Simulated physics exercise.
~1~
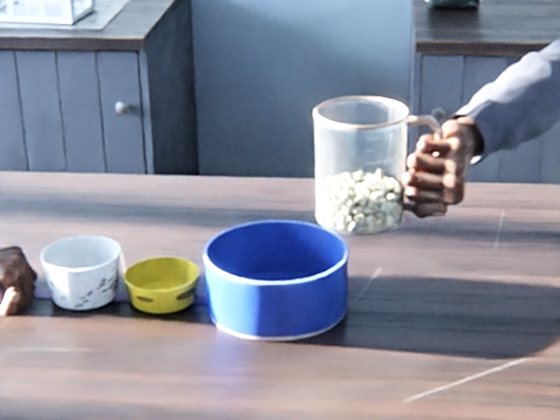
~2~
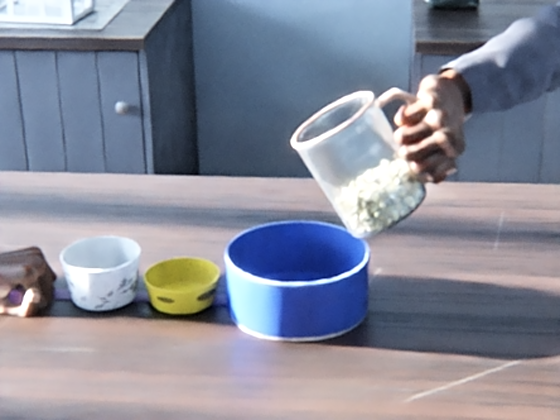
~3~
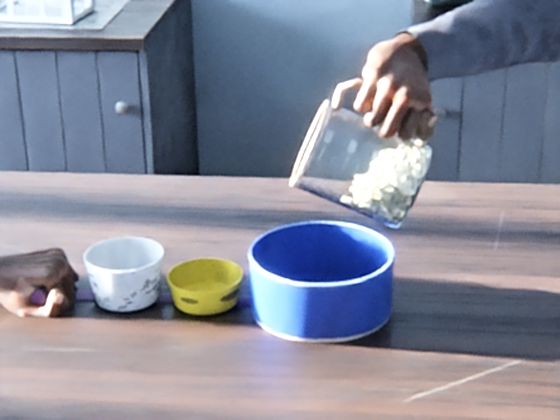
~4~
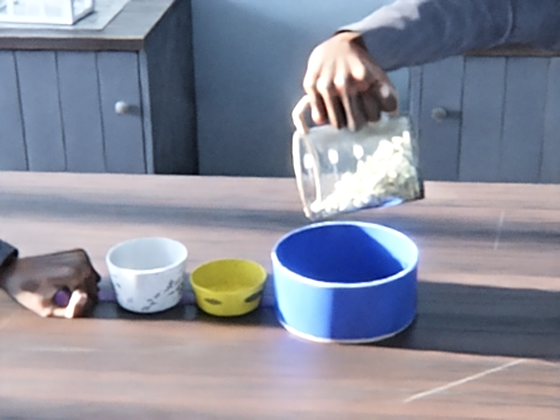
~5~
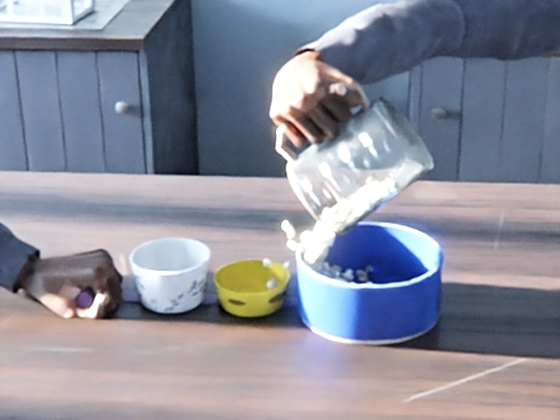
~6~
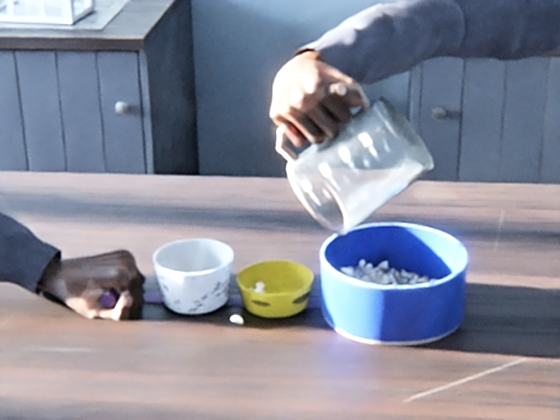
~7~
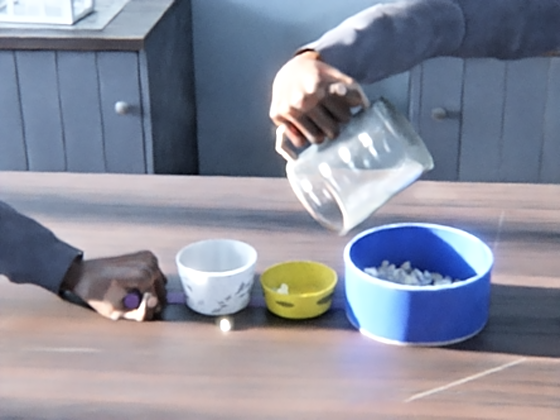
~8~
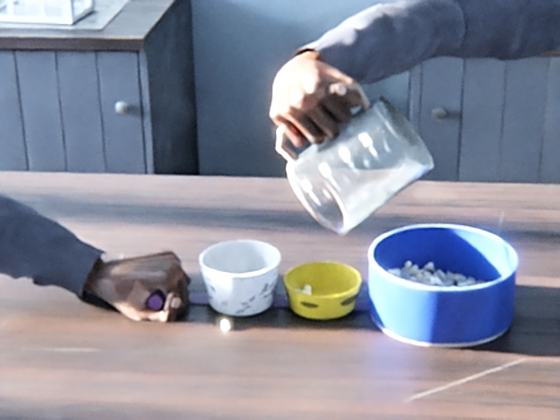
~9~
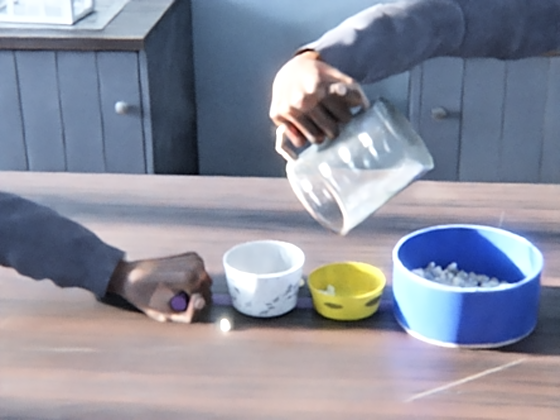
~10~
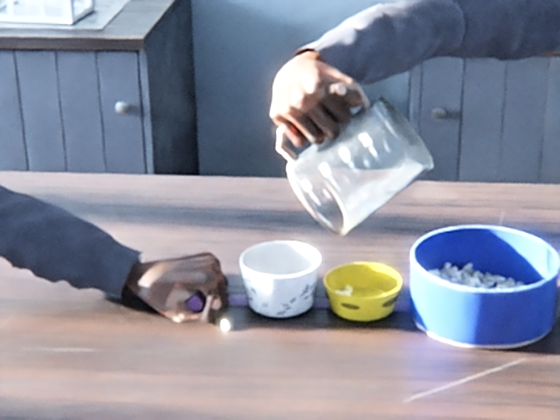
Jug of white beans tipping over and emptying mostly into a blue pot as a hand slides a row of containers right.
